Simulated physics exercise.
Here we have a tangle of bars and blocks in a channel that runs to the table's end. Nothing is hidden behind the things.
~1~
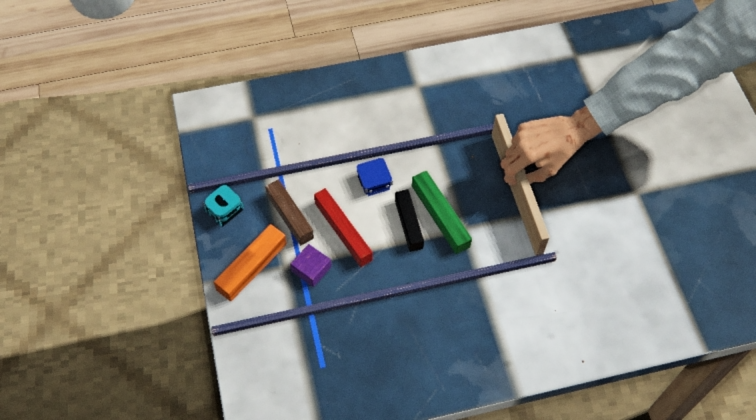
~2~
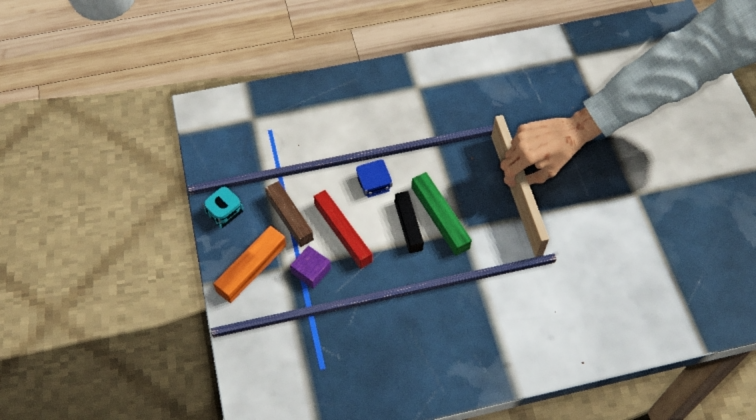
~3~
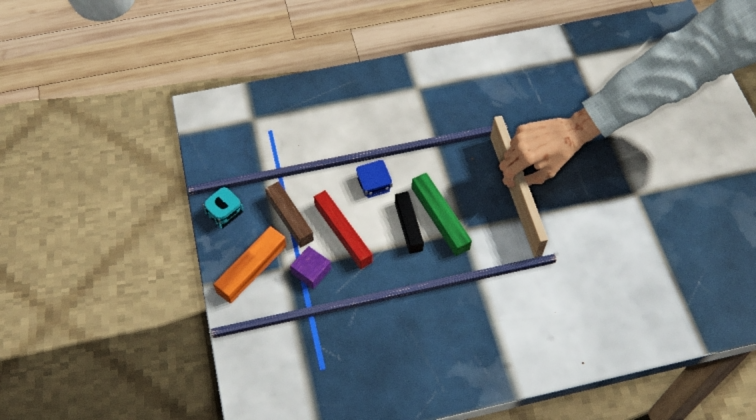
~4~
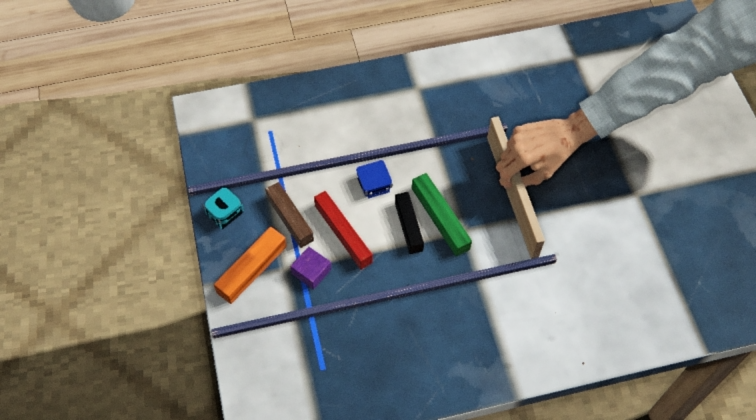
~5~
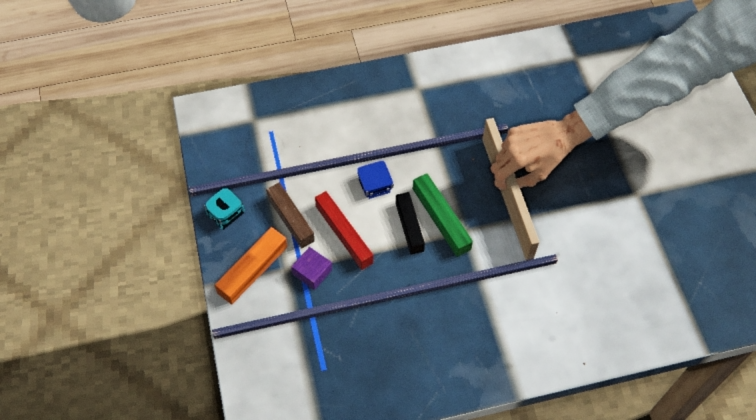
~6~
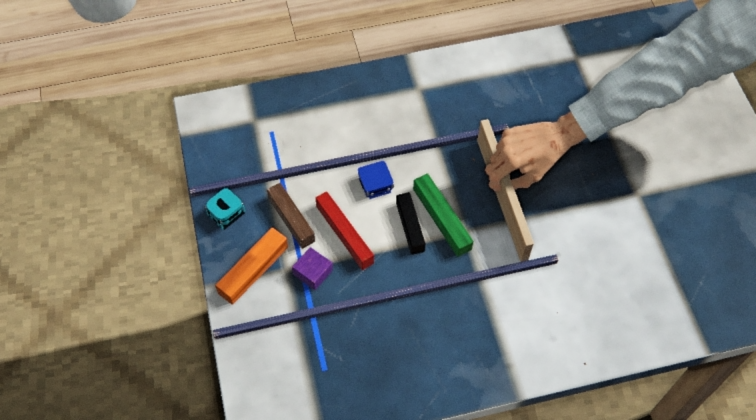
A hand held a wooden board upright across a channel on a checkered table, then slid it slightly left toward the colored bars and blocks, which stayed where they lay.
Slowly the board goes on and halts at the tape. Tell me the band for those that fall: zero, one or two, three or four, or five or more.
Here the number that fall off is zero.
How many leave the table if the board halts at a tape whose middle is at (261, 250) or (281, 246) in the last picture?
The counts: 2 and 1.
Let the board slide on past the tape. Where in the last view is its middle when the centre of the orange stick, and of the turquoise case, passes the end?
About (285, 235), and (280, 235) for the other.
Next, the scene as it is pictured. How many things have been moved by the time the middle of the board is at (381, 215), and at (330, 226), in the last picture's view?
By then 4, and 7.
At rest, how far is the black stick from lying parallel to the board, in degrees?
About 0°.
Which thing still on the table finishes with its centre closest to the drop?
It is the orange stick.
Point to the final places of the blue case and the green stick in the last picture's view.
The blue case stops around (265, 196); the green stick around (289, 247).
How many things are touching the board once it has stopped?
2 of them.
Soon after, none off yet; turquoise case at rest near (225, 209); orange stick at rest near (252, 266); brown bar at rest near (291, 215).
In the end, the number that fall off is zero.
